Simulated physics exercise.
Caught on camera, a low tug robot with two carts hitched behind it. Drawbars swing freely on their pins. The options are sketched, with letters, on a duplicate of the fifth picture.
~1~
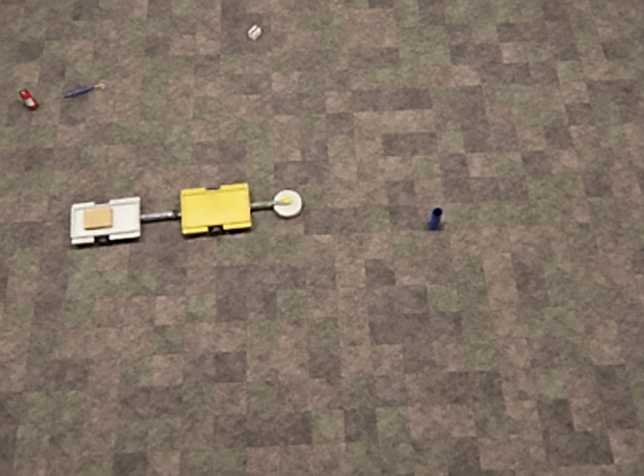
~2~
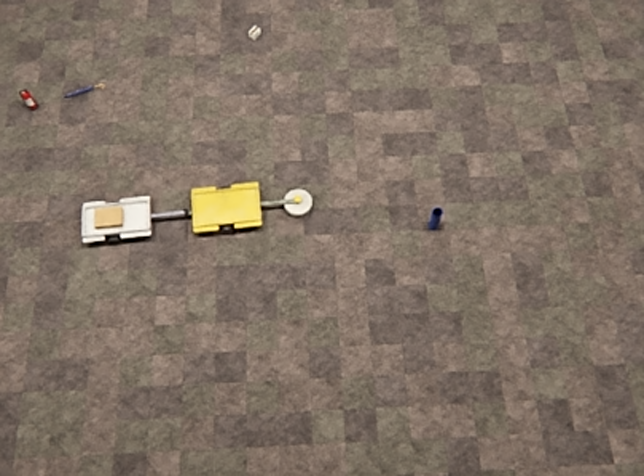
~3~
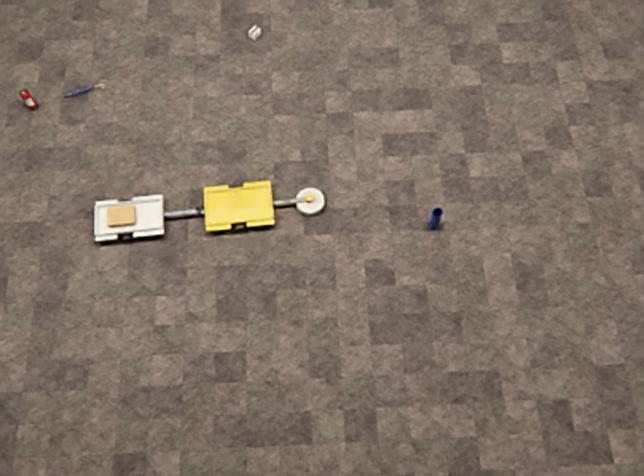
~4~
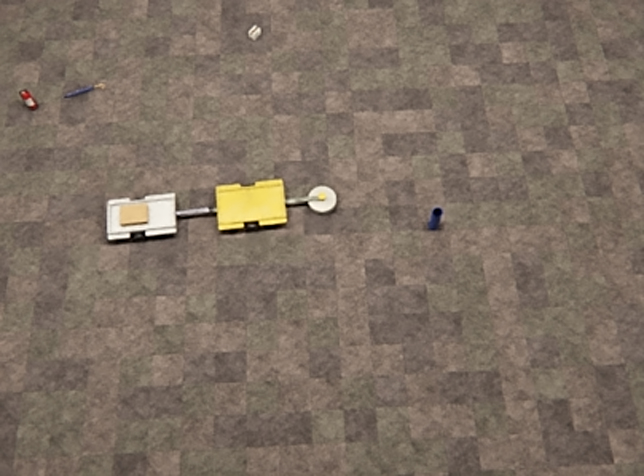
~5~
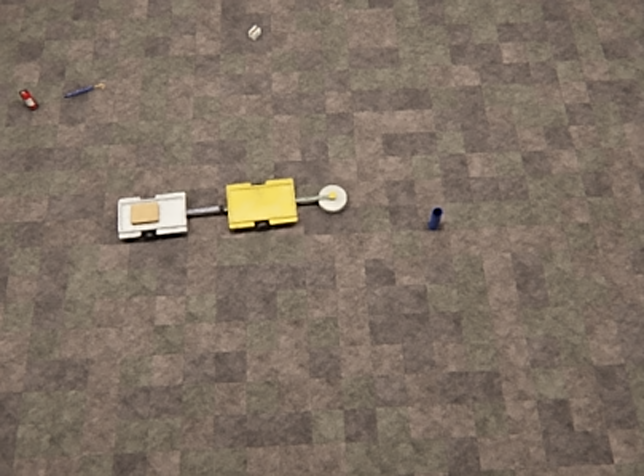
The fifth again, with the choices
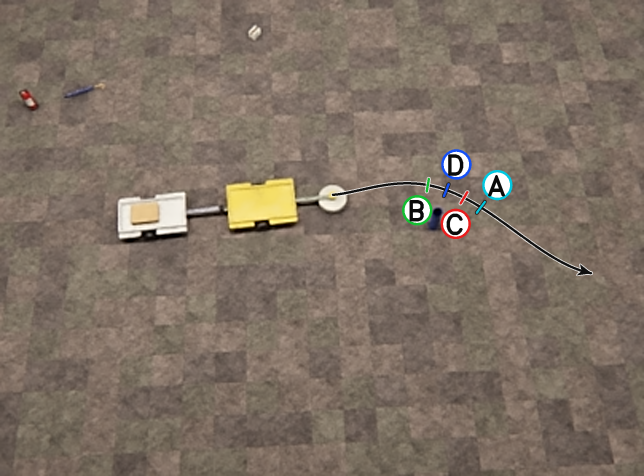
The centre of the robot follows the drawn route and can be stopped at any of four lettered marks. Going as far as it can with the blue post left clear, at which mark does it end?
Stop at C.
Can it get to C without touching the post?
For that mark, yes.
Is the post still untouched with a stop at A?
No.
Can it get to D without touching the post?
Yes.
On the marked copy, A at (481, 207); B at (428, 185); C at (464, 198); D at (446, 190); the route from (333, 195) via (469, 200) to (591, 273).
With C. Early on, robot (378, 190), last cart (200, 210).
Further on, robot (425, 188), last cart (248, 204).
At the end, robot (463, 201), last cart (286, 198); nothing has been touched.
As for the rest, A is too far, the post has been hit; B is safe but short; D is safe but short.
